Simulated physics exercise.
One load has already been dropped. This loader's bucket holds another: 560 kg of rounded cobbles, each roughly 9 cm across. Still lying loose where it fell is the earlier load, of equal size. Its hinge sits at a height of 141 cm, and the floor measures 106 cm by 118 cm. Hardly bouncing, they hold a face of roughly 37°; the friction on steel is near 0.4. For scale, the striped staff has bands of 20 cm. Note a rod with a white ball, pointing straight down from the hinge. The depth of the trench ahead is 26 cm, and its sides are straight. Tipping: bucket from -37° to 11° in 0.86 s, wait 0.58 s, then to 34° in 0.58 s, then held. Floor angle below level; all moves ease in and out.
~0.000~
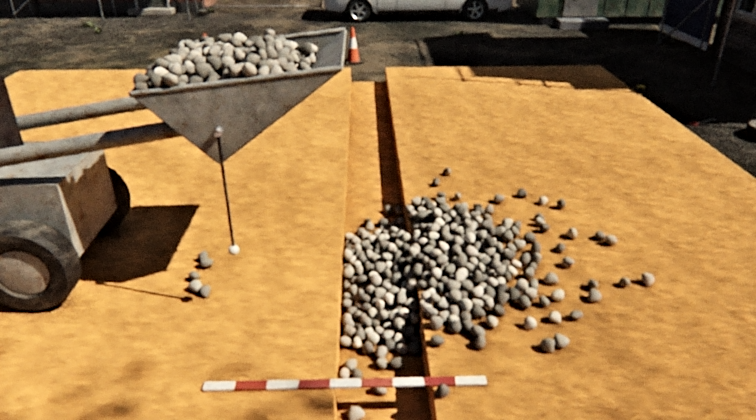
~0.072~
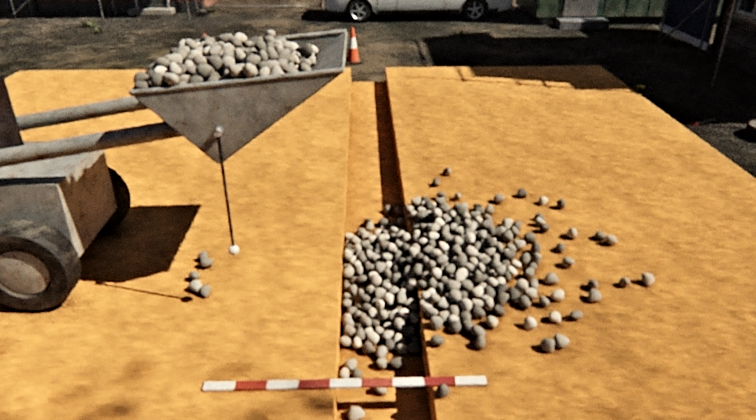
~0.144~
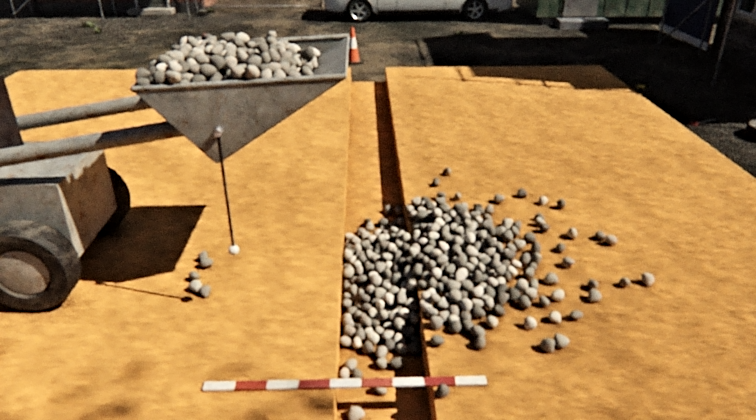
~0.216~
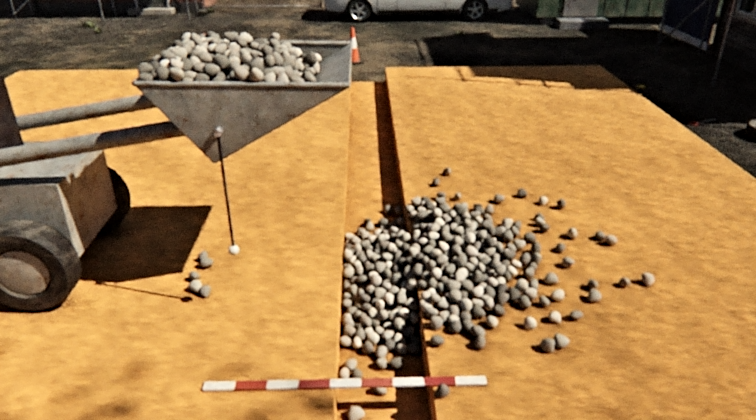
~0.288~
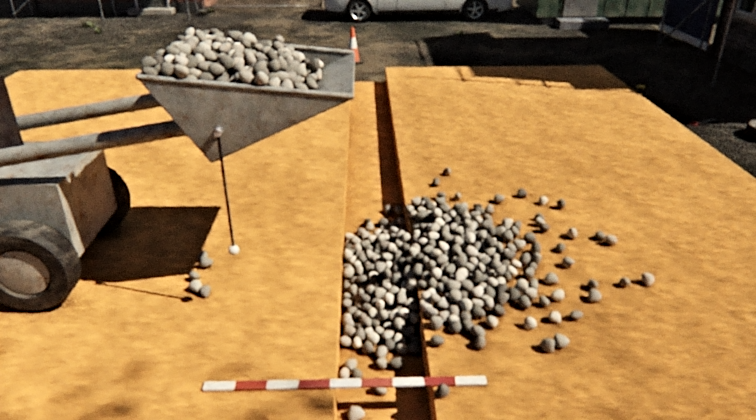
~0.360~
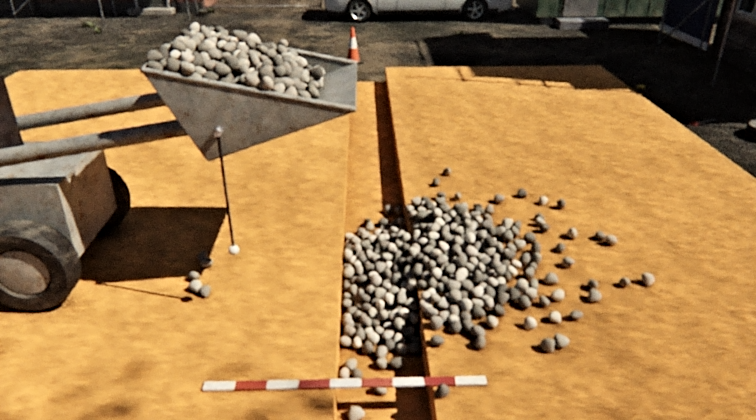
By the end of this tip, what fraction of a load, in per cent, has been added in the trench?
I would say about 84 percent.
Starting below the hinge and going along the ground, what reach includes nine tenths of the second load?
Distance ahead of it: About 140 cm.
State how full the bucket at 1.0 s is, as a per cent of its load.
Roughly 100 per cent remains inside.
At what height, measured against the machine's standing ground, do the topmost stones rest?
It reaches near 32 cm up from the ground.
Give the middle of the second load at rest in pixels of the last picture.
They settle centred around (382, 255).
After 0.6 s the floor is at 3°; in per cent of one load, 100 in the bucket, 1 short of the trench, 47 in the trench, 52 past the trench; the foremost stones are at (592, 242).
After 1.0 s the floor is at 11°; in per cent of one load, 99 in the bucket, 1 short of the trench, 48 in the trench, 52 past the trench; the foremost stones are at (592, 242).
After 2.5 s the floor is at 34°; in per cent of one load, 21 in the bucket, 4 short of the trench, 120 in the trench, 56 past the trench; the foremost stones are at (592, 242).
After 5.2 s the floor is at 34°; in per cent of one load, 0 in the bucket, 4 short of the trench, 132 in the trench, 65 past the trench; the foremost stones are at (592, 242). Net gain in the trench, 84.
